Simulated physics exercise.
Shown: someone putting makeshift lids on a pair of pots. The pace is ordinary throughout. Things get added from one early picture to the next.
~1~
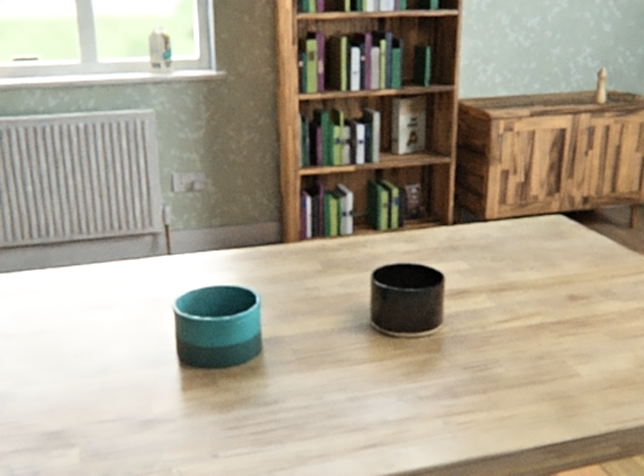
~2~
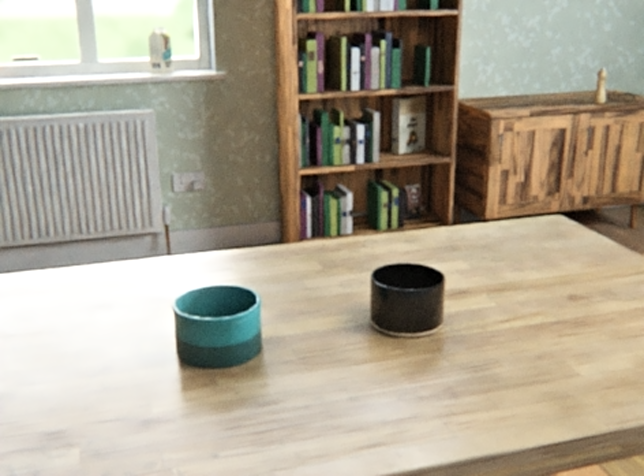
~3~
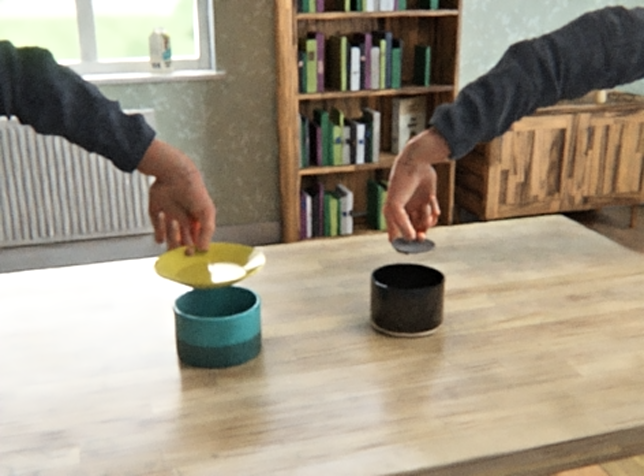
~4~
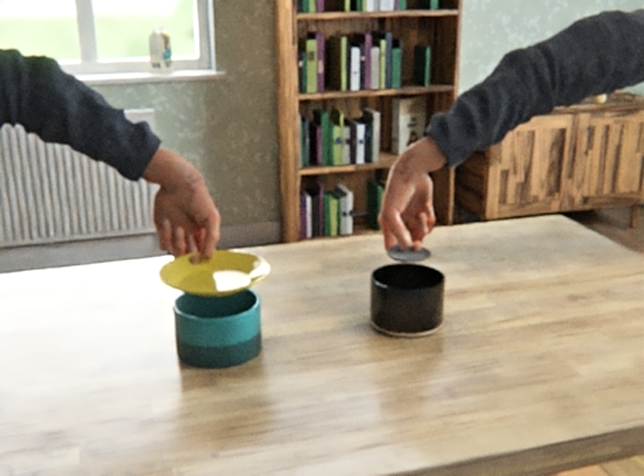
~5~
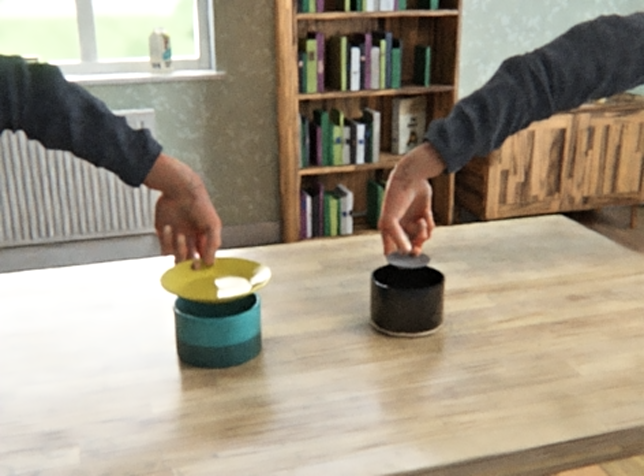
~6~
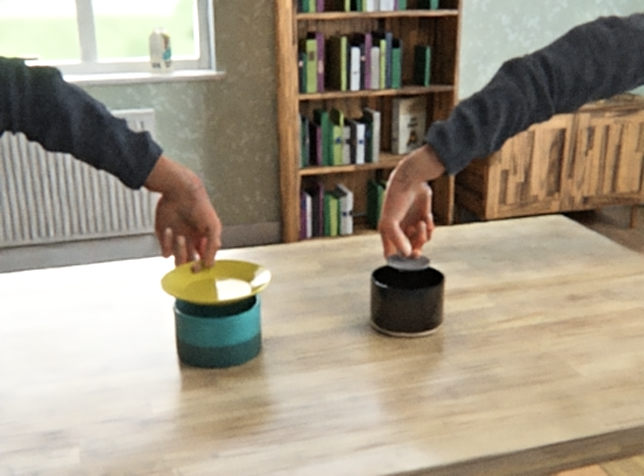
Two hands reach in and lower a yellow plate and a grey disc onto two pots.
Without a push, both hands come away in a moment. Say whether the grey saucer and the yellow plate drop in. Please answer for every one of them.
Grey saucer - drops through, yellow plate - sits across the top.
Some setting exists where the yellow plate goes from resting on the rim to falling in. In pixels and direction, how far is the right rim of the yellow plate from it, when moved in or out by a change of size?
You'd need to go about 16 pixels to the left.
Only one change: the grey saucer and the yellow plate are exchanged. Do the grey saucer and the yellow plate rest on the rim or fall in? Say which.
Swapped, the grey saucer tumbles in and the yellow plate does not fall in.
Then, 0.14 s after the last picture, grey saucer moved about its own width near (407, 293); yellow plate moving near (216, 294).
At rest, the grey saucer slips past the rim, near (407, 316); the yellow plate works as a lid, near (216, 293).
